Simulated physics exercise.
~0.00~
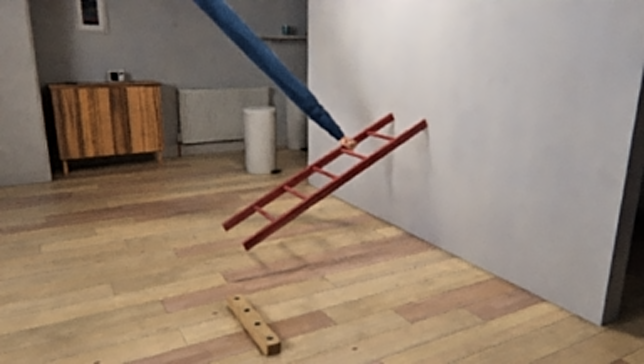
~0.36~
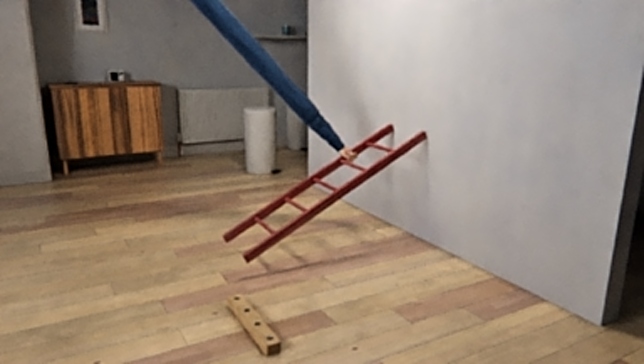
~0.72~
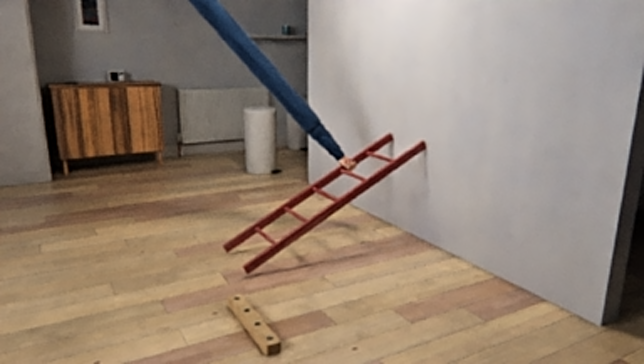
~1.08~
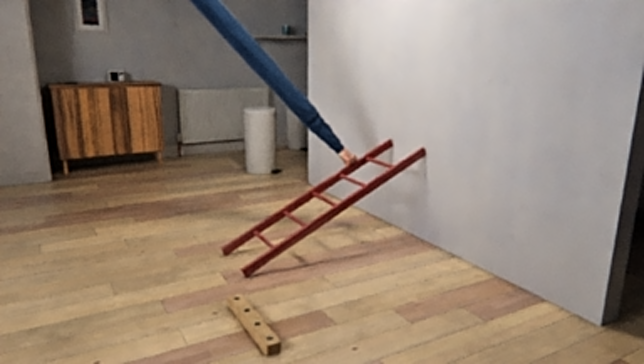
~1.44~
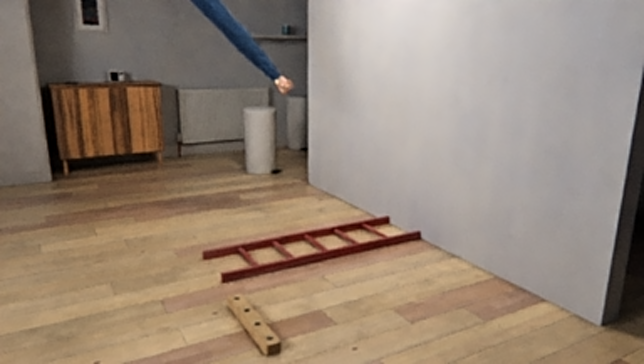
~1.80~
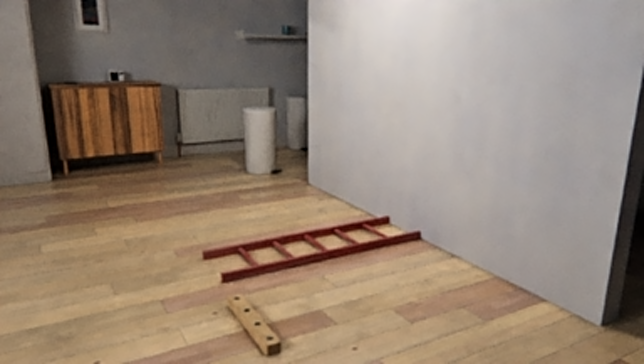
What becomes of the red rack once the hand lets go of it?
It does not stay leaning. Its feet slide out to the left and it slips down the wall, ending flat on the wooden floor.
